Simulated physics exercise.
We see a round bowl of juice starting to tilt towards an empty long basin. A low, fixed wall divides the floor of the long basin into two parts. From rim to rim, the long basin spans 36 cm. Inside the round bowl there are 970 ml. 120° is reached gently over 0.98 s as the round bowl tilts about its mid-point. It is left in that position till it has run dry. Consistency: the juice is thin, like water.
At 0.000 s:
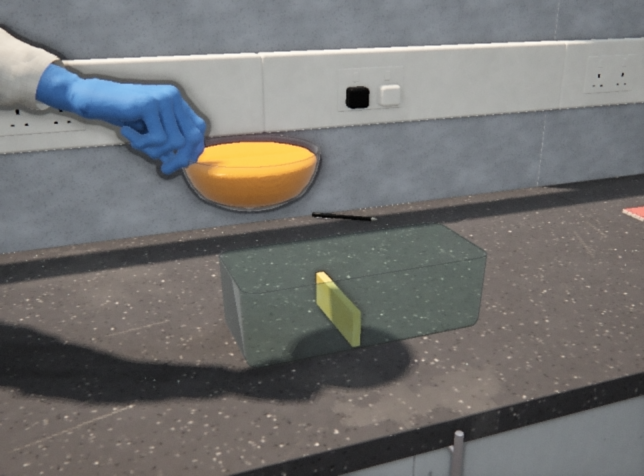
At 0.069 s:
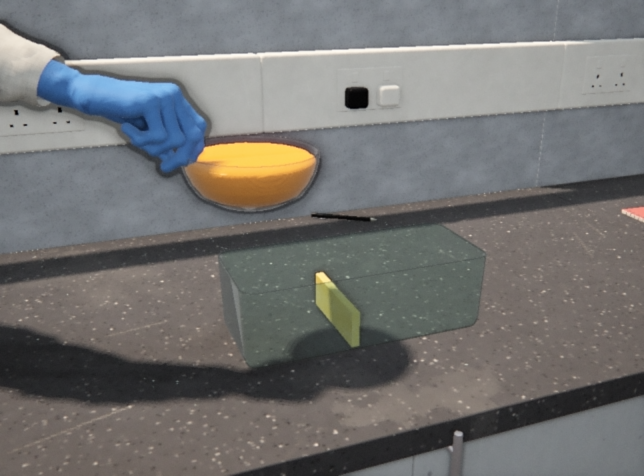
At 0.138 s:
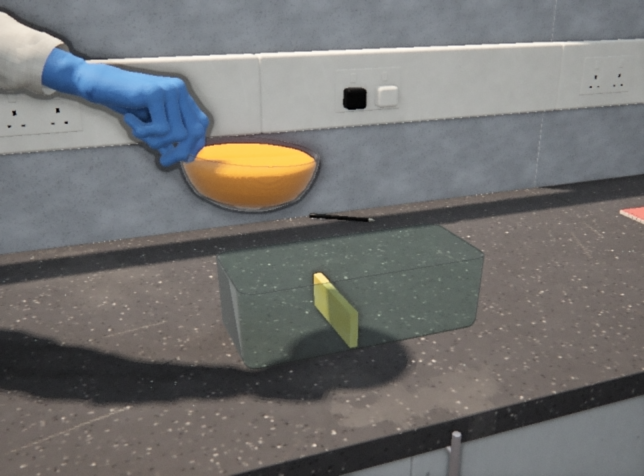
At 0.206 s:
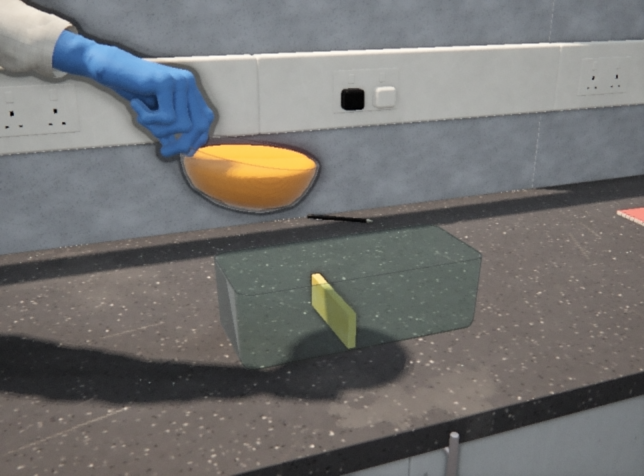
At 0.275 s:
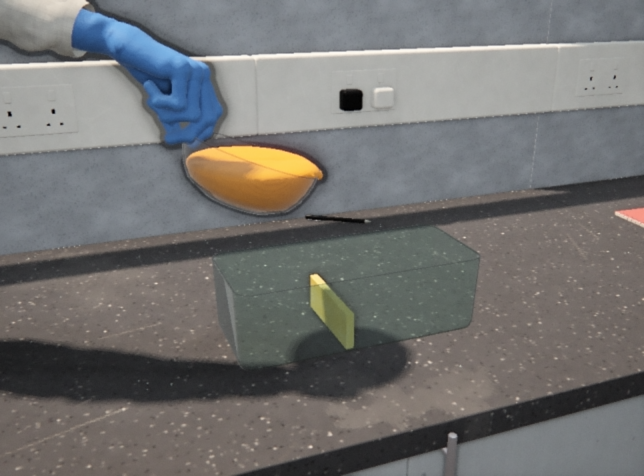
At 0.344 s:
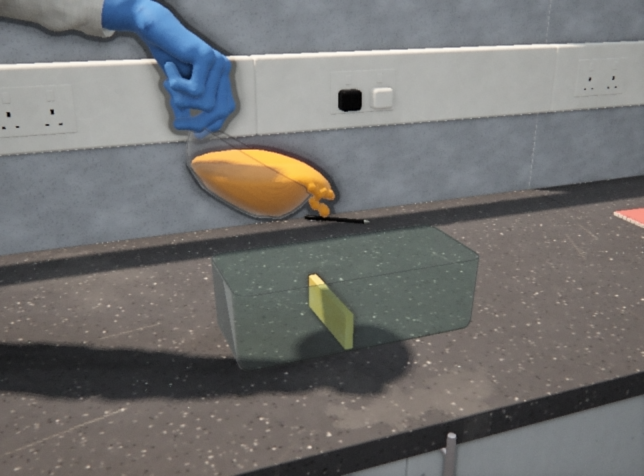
A blue-gloved hand held a round bowl of orange juice above a long, see-through basin, then rose and tilted it gradually to the right until some juice slipped over the right-hand rim.
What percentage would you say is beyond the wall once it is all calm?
I would put it at about 66 per cent.
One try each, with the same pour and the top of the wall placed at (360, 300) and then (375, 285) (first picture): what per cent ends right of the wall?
First 40, then 10 per cent.
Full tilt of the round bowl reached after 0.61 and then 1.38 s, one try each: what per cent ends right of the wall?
I'd say 50 percent on the first go, 75 percent on the next.
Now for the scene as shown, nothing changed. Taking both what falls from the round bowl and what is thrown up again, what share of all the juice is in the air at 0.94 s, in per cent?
1 per cent or so.
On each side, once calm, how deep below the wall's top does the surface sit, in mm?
The left side gives some 40 mm, the right side some 32 mm.
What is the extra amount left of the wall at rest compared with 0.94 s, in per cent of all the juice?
About 0 percent, give or take.
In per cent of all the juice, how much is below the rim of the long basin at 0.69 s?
About 78%.
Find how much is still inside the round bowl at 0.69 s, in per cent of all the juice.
Roughly 6 percent.
Then, 0.69 s in, the tilt is 95° and 6 per cent is still to pour, 15 is left of the wall and 62 right of it.
Then, 0.94 s in, the tilt is 119° and 0 per cent is still to pour, 31 is left of the wall and 65 right of it.
Then, 1.20 s in, the tilt is 120° and 0 per cent is still to pour, 31 is left of the wall and 66 right of it.
Then, 1.48 s in, the tilt is 120° and 0 per cent is still to pour, 32 is left of the wall and 66 right of it.
Finally, 32 per cent lies left of the wall, 66 right of it and 3 outside.
